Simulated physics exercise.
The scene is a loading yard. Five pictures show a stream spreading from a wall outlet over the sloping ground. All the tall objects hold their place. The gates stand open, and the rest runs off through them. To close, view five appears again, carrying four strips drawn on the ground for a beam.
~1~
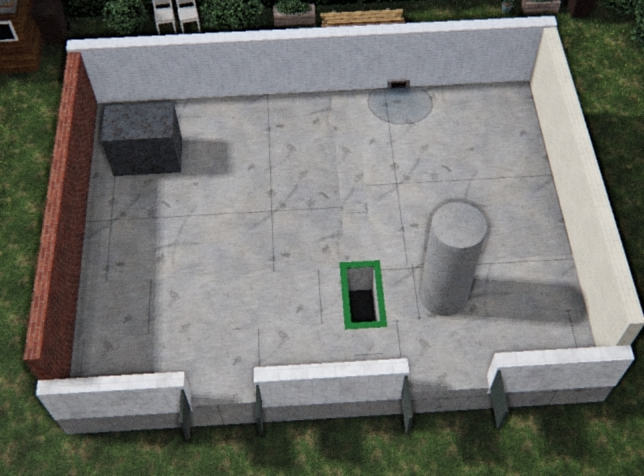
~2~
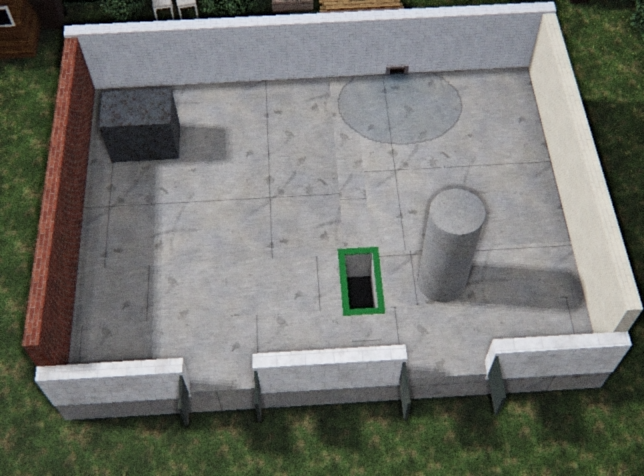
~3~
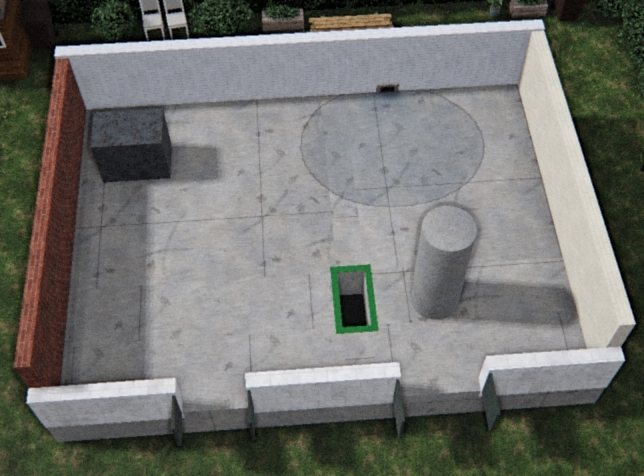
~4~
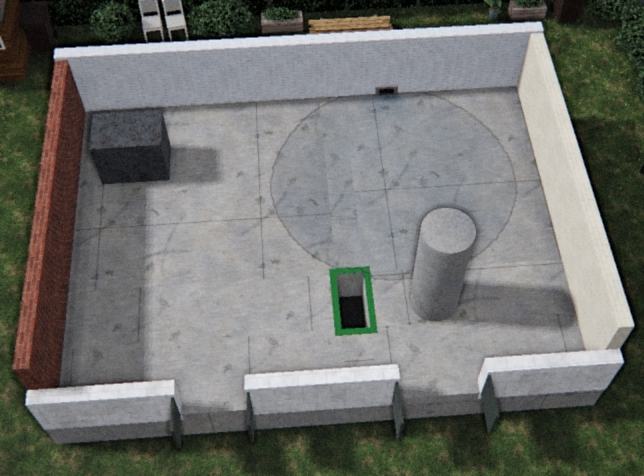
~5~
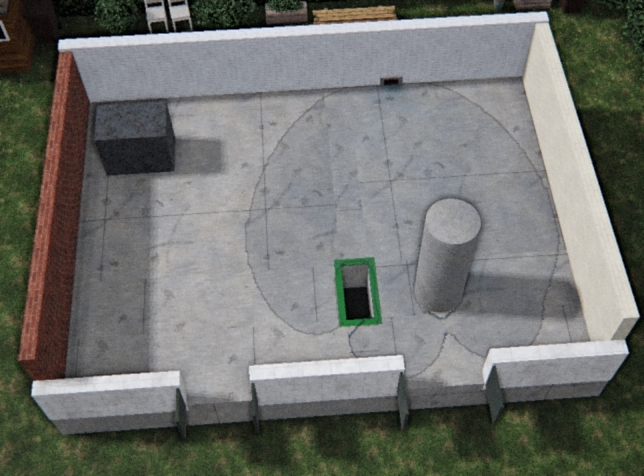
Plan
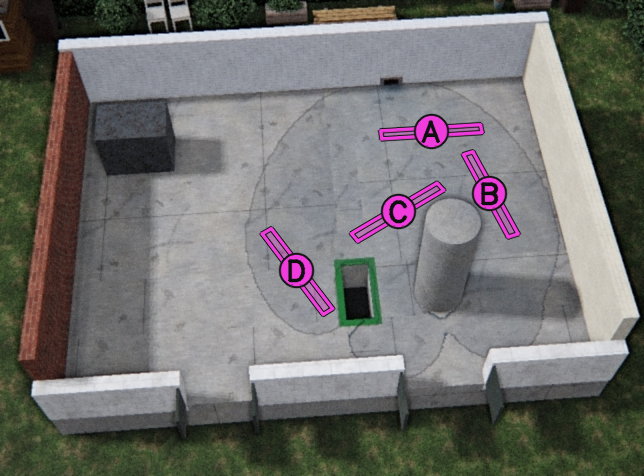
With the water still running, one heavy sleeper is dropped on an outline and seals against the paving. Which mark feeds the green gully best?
D.
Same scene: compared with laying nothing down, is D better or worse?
It is better.
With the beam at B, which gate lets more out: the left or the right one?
More leaves on the right.
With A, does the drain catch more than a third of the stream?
No, it does not.
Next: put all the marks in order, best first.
D, B, A, C.
On the marked copy, A from (381, 134) to (481, 128); B from (468, 153) to (513, 235); C from (354, 237) to (440, 186); D from (266, 231) to (327, 311).
For place A, about 18 % of the stream runs into the green gully, about 77 % out by the gates.
For place B, about 28 % of the stream runs into the green gully, about 68 % out by the gates.
For place C, about 11 % of the stream runs into the green gully, about 85 % out by the gates.
For place D, about 44 % of the stream runs into the green gully, about 53 % out by the gates.
